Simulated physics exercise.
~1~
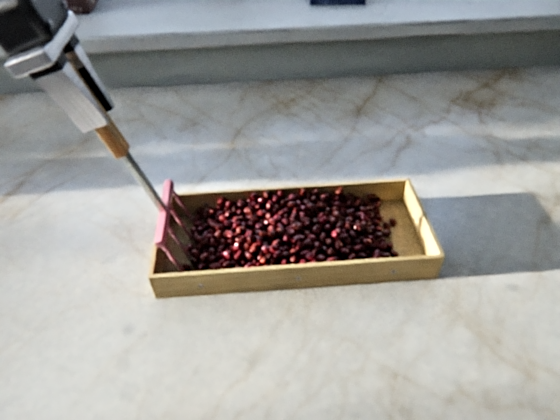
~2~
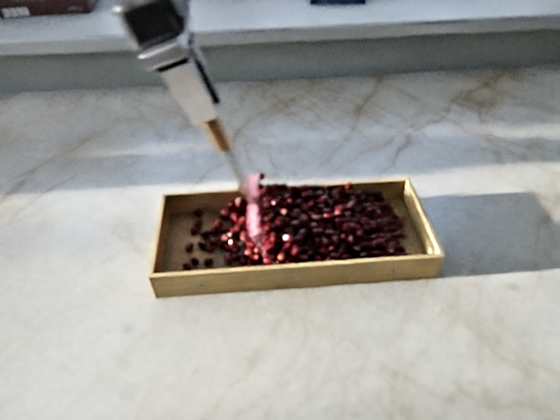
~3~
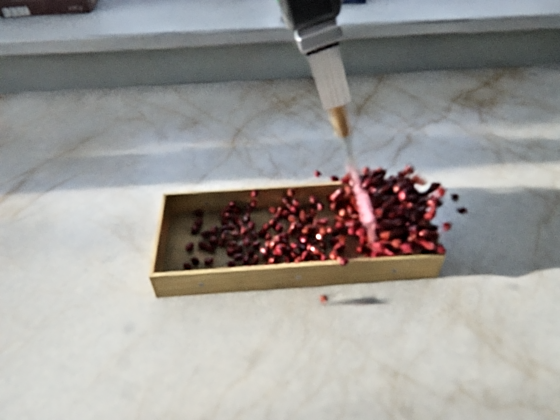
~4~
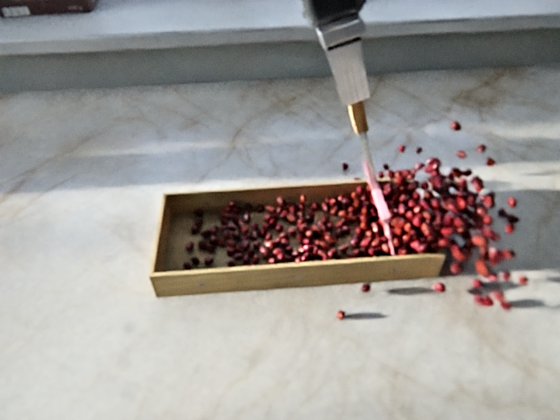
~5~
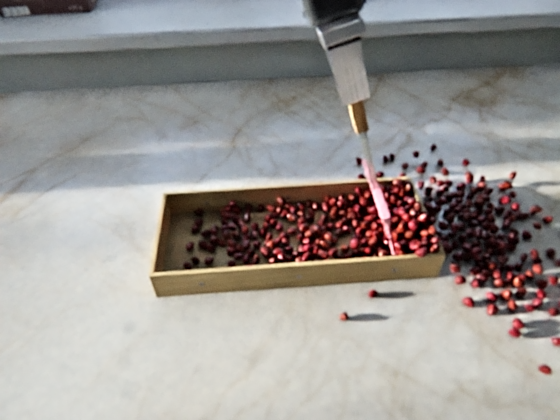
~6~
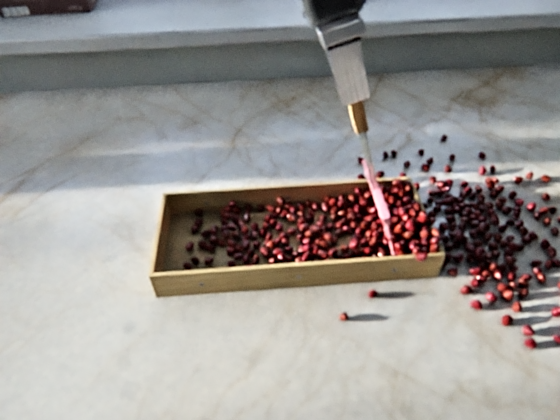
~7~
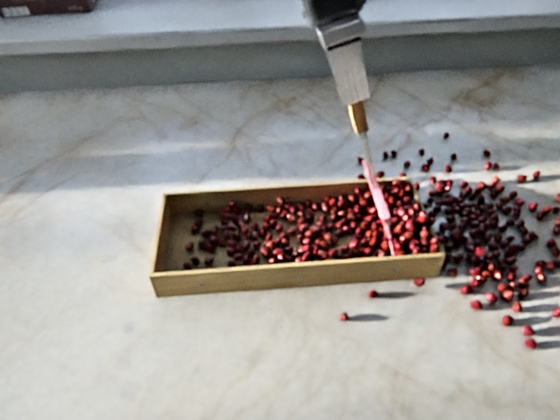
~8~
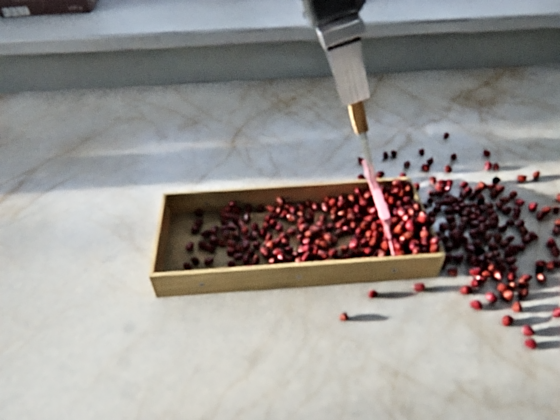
On a marble-look tabletop, a robot arm rakes dark red beans rightward along a shallow tray, spilling many over the end.
